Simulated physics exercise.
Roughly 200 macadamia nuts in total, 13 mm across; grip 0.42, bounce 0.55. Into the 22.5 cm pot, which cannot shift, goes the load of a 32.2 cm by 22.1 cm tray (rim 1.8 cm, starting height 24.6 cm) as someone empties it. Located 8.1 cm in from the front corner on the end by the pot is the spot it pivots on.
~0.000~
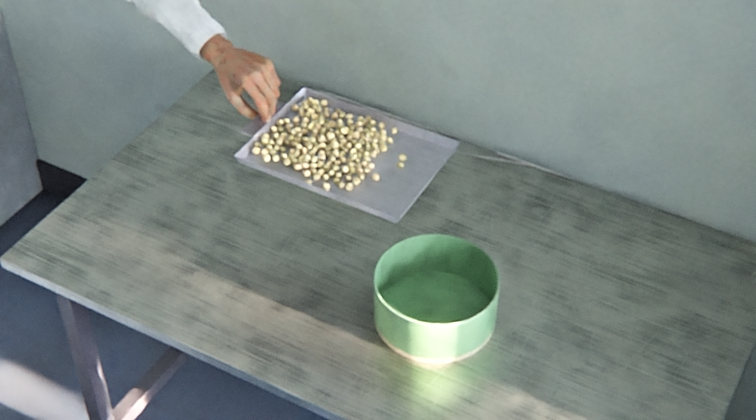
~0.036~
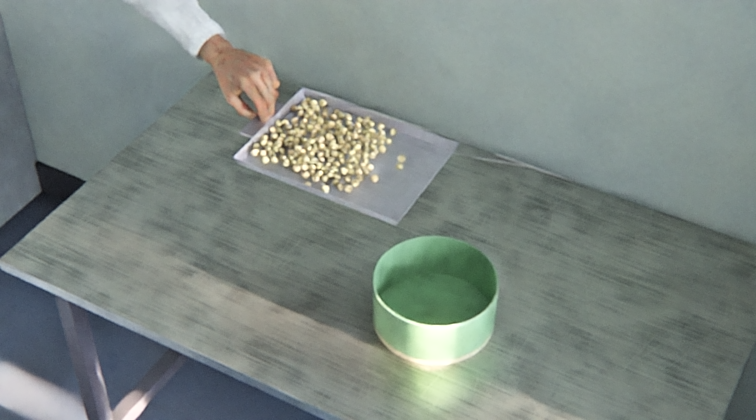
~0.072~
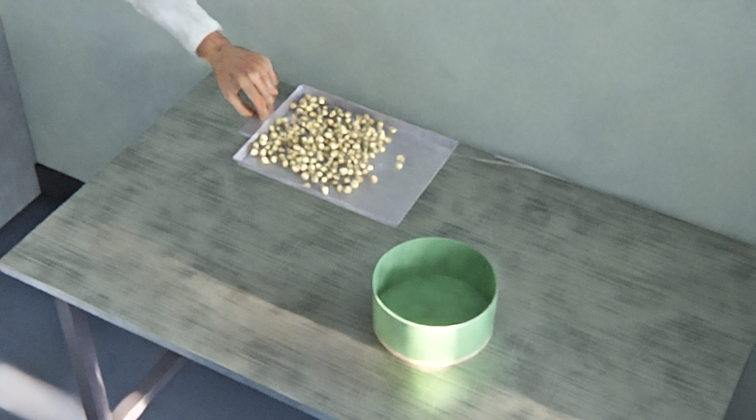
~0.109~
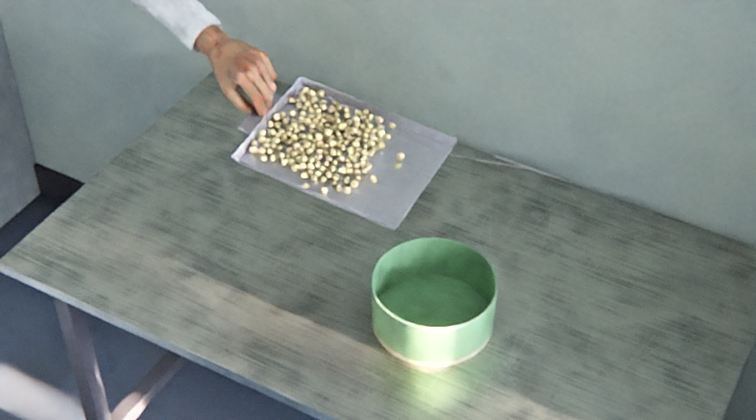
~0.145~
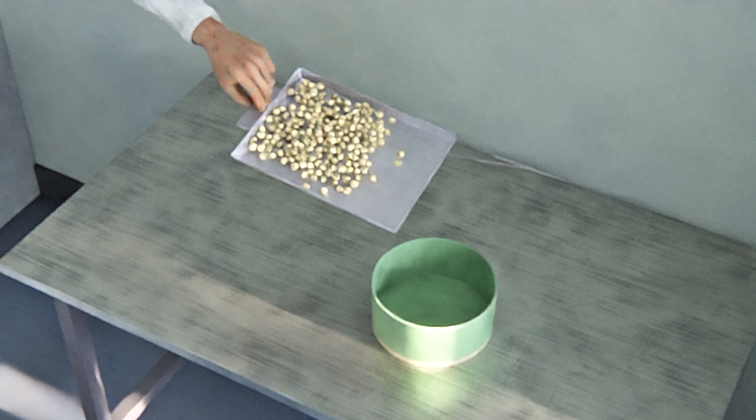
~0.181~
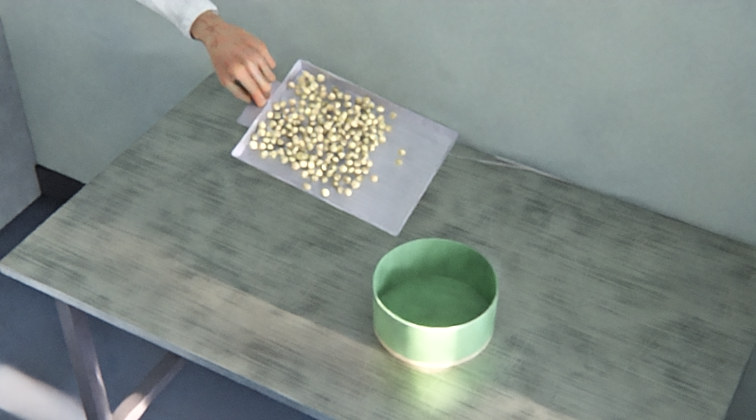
A hand tilting a flat tray of small pale nuts, its far left side rising, above a table with a green pot.
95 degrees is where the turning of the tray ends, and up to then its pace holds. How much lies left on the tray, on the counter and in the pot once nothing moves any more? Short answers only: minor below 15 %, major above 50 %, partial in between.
Tray: Minor, counter: Major, pot: Partial.
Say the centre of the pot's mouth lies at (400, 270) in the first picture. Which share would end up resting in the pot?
Estimate: ~ 60 %.
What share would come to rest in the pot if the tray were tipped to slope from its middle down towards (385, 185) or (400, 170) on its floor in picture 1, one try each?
Estimate: Some 90 % and some 40 % respectively.
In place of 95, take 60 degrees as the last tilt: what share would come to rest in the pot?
The pot would get around 35 per cent.
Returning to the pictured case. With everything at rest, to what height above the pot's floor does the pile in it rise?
Height: Approx. 2.5 cm.
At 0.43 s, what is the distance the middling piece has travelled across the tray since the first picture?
Displacement on the tray: Roughly 7 cm.
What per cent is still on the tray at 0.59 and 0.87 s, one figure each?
In turn: 55, 0.
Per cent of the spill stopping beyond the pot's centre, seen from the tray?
About 20 %.
After 0.43 s, tilt 58 degrees; the tray holds 100 %, the pot 0 %.
Then, at 0.59 s, tilt 83 degrees; the tray holds 55 %, the pot 5 %.
Then, at 0.87 s, tilt 95 degrees; the tray holds 0 %, the pot 40 %.
In the end, at 2.0 s, tray 0 %, counter 60 %, pot 40 %.
